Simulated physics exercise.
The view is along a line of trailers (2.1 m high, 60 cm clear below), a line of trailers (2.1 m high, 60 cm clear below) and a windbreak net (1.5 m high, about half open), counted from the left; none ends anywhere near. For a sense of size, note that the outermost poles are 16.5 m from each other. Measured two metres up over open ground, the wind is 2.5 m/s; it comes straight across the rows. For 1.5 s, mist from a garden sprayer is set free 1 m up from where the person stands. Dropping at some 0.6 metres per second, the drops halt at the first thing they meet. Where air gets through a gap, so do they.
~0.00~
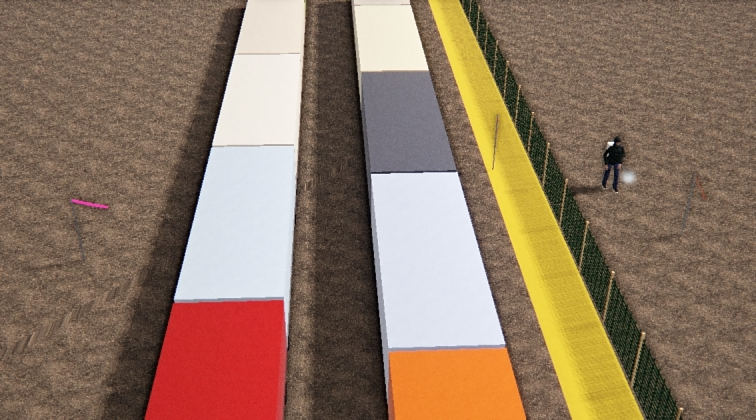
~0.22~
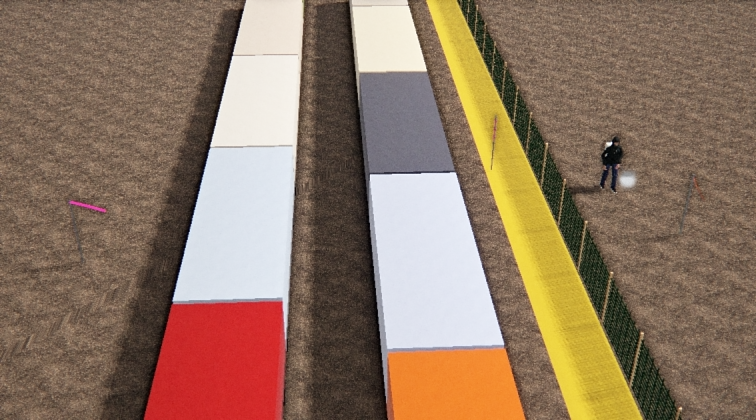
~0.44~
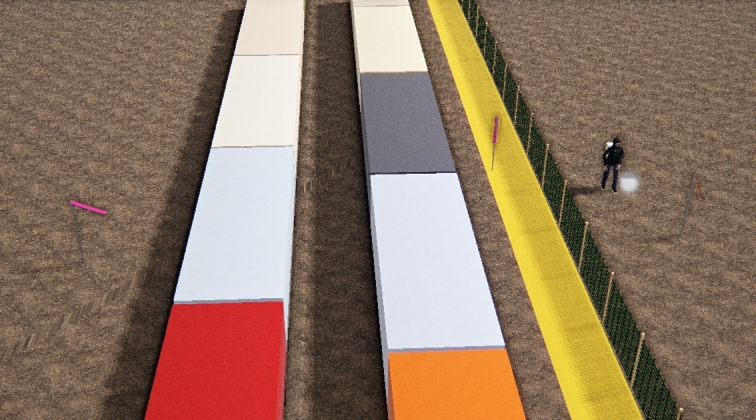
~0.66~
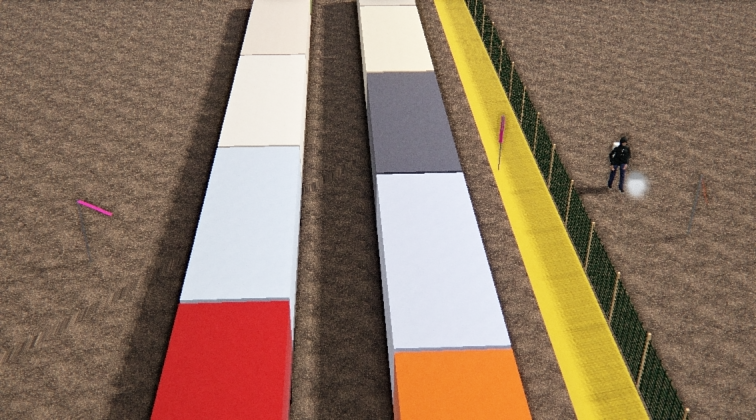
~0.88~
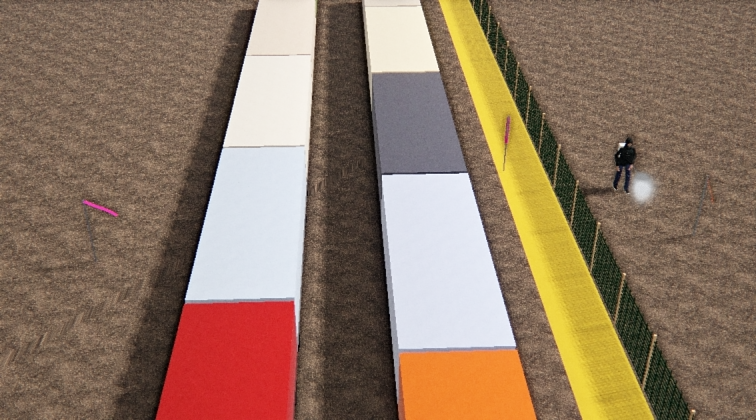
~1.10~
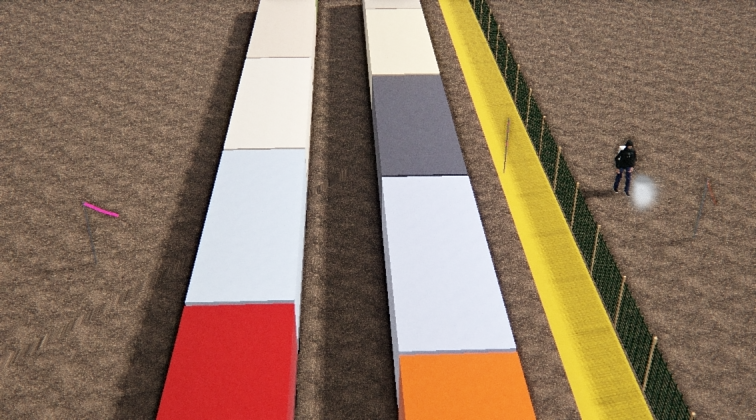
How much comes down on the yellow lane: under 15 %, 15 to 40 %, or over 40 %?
The share landing there is less than 15 %.
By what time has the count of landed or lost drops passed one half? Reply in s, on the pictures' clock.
I'd say it happens close to 2.6 seconds.
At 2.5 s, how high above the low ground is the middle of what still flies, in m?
Middle height: Approx. 0.2 m.
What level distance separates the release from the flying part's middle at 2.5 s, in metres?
Around 0.5 metres.
After 2.5 s, 55 % is in the air or yet to come; 0 % lies on the yellow lane; the middle of what still flies is 0.3 m above the low ground, near (645, 201).
After 4.0 s, 8 % is in the air or yet to come; 0 % lies on the yellow lane.
After 8.0 s, 0 % is in the air or yet to come; 0 % lies on the yellow lane.
After 20.0 s, 0 % is in the air or yet to come; 0 % lies on the yellow lane.
After 45.0 s, 0 % is in the air or yet to come; 0 % lies on the yellow lane.
